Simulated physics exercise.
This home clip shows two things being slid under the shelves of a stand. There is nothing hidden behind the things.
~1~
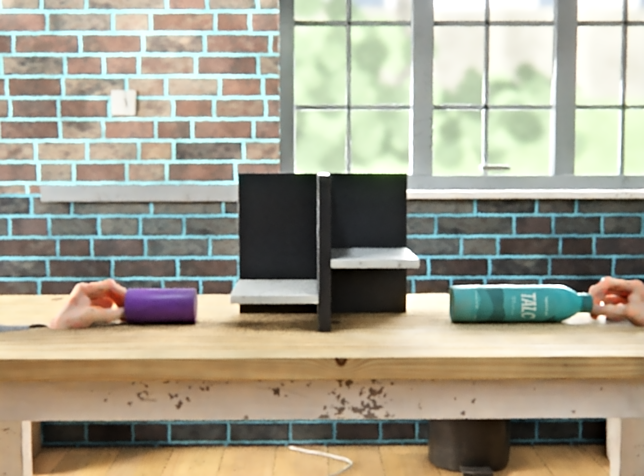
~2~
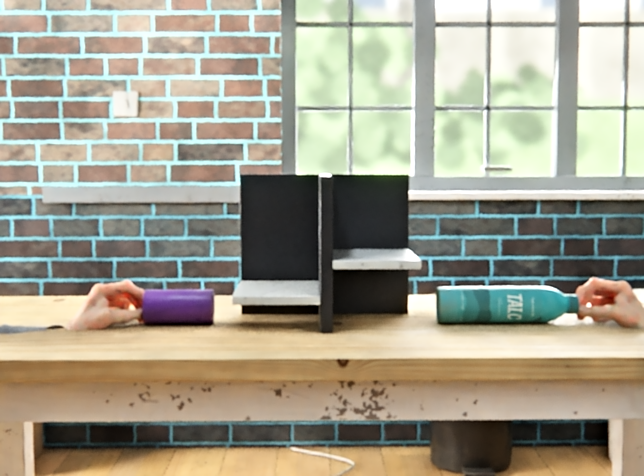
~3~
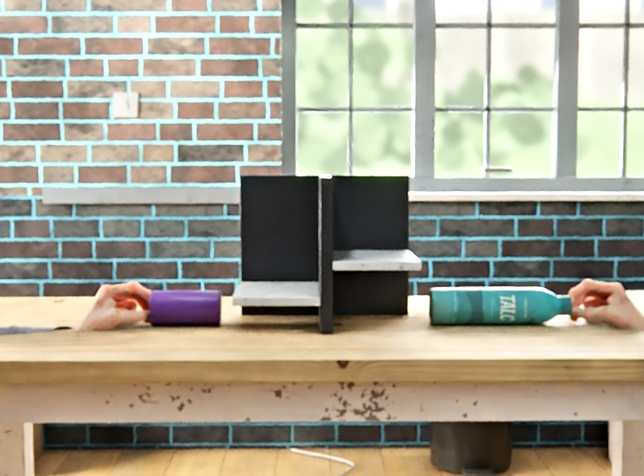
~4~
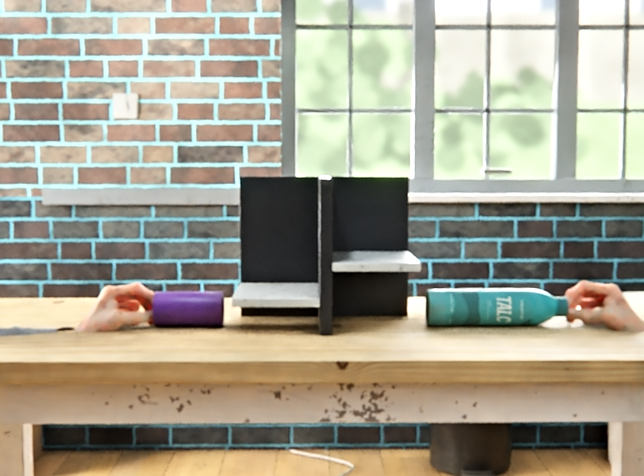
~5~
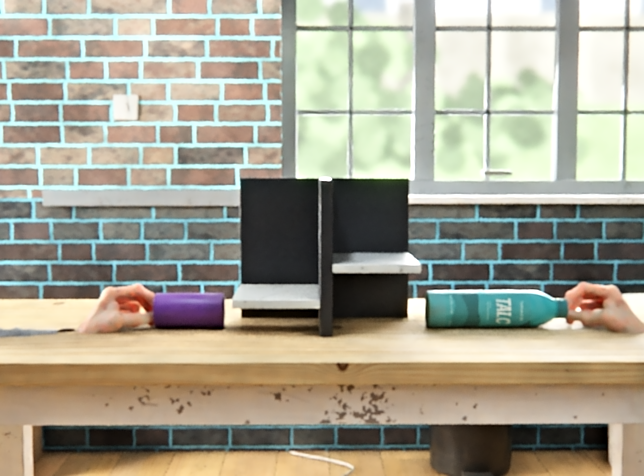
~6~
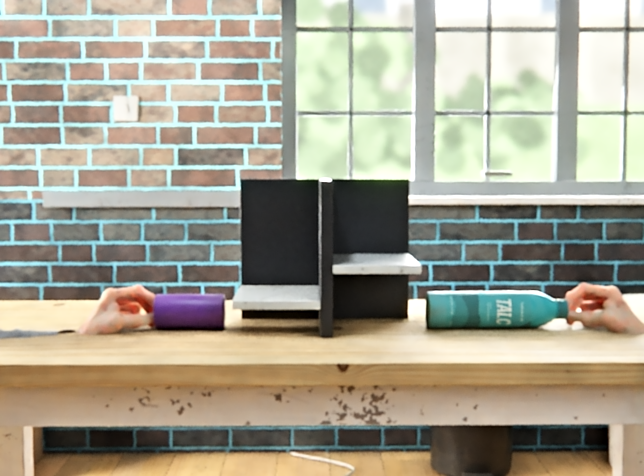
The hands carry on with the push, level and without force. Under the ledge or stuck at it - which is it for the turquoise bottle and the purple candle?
In the end turquoise bottle: Has room; purple candle: No room.
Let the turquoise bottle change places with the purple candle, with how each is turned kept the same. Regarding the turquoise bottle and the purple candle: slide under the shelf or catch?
The turquoise bottle snags, and then the purple candle passes beneath.
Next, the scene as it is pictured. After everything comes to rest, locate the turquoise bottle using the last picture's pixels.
I'd say it stops near (408, 310).
Then, 0.30 s later than the last frame, turquoise bottle sliding up to the opening near (480, 310); purple candle stopped at the opening near (203, 311).
Then, 0.60 s later than the last frame, turquoise bottle part of the way in near (444, 310); purple candle sliding up to the opening near (203, 311).
Then, 0.84 s later than the last frame, turquoise bottle all the way in near (415, 310); purple candle stopped at the opening near (203, 311).
When it is over, the turquoise bottle clears the shelf, near (408, 310); the purple candle is too tall, near (203, 311).
